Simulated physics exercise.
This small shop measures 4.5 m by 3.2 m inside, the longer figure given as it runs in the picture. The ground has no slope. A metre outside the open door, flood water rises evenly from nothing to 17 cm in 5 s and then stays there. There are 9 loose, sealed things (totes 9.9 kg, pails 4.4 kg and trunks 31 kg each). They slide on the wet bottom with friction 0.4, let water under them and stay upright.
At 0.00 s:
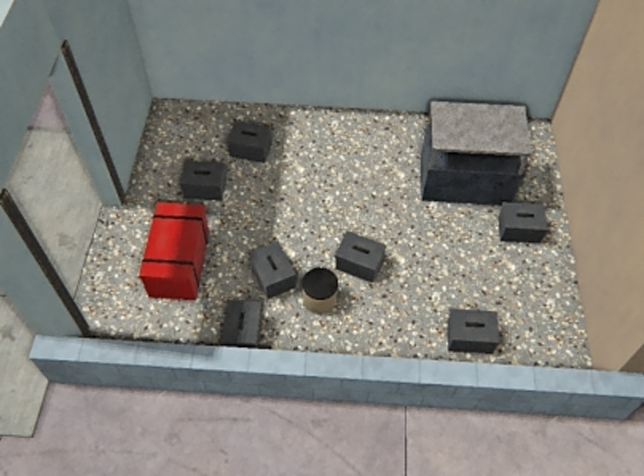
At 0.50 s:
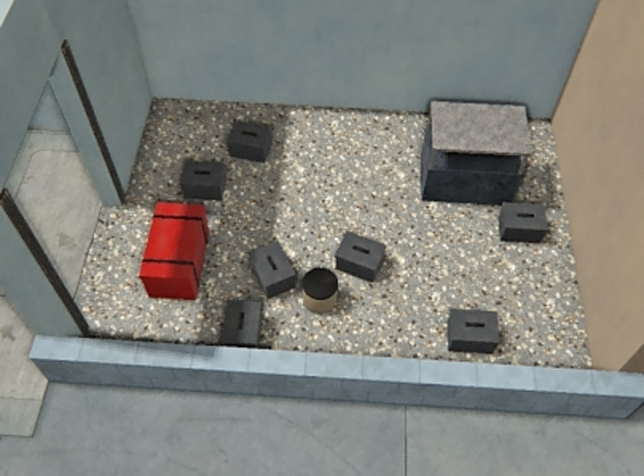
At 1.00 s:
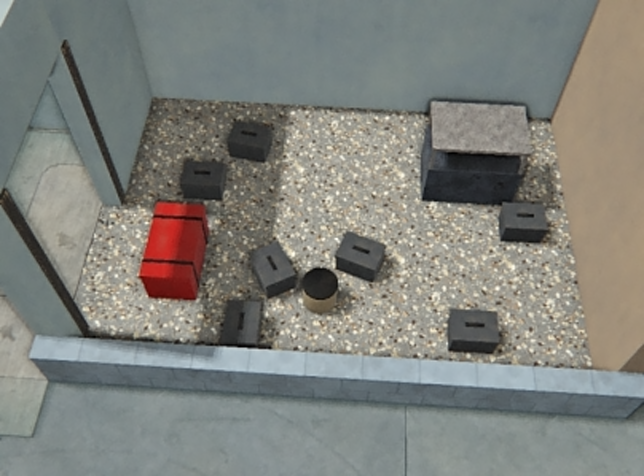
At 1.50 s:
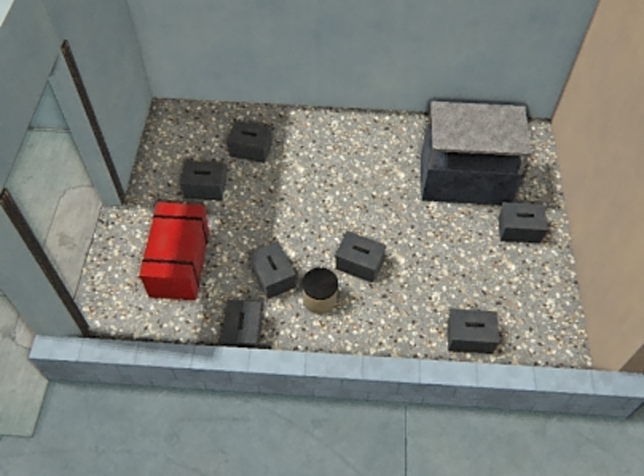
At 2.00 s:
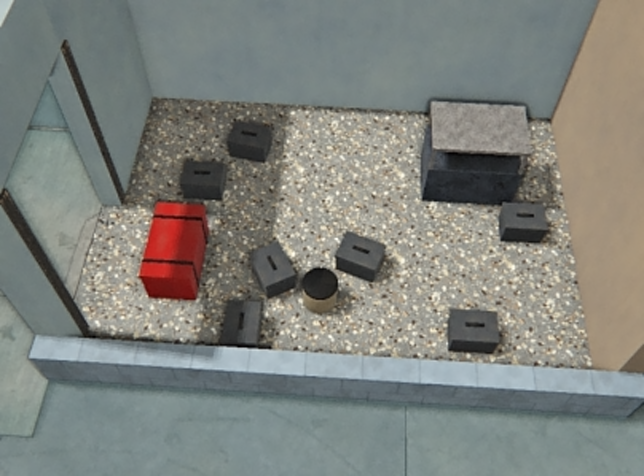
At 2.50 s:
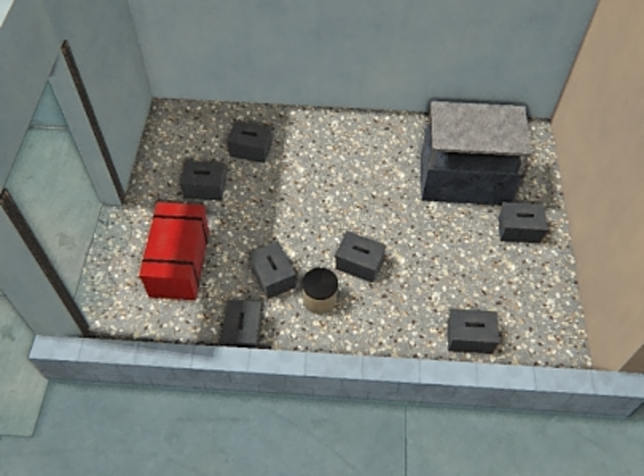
In a small open-topped shop, a red trunk, dark boxes and a pail stay still.
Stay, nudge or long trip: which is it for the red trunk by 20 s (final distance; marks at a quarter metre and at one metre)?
The red trunk gets carried off.
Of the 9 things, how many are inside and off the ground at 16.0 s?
I count 9.
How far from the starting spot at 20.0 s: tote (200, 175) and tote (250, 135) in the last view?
In turn: 140 cm, 150 cm.
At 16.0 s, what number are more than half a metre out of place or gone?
By then 7.
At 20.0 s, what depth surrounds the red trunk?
Roughly 18 cm.
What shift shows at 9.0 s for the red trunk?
Roughly 140 cm by then.
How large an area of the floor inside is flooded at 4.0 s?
About 1.5 m2.
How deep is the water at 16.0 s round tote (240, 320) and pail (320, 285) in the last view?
Roughly 14 and 15 cm.
After 4.0 s the red trunk is near (174, 239), 0.0 m from its start, aground; 0 afloat.
After 9.0 s the red trunk is near (334, 212), 1.5 m from its start, aground; 0 afloat.
After 16.0 s the red trunk is near (391, 294), 2.0 m from its start, afloat; 9 afloat.
After 20.0 s the red trunk is near (536, 277), 3.2 m from its start, afloat; 9 afloat.
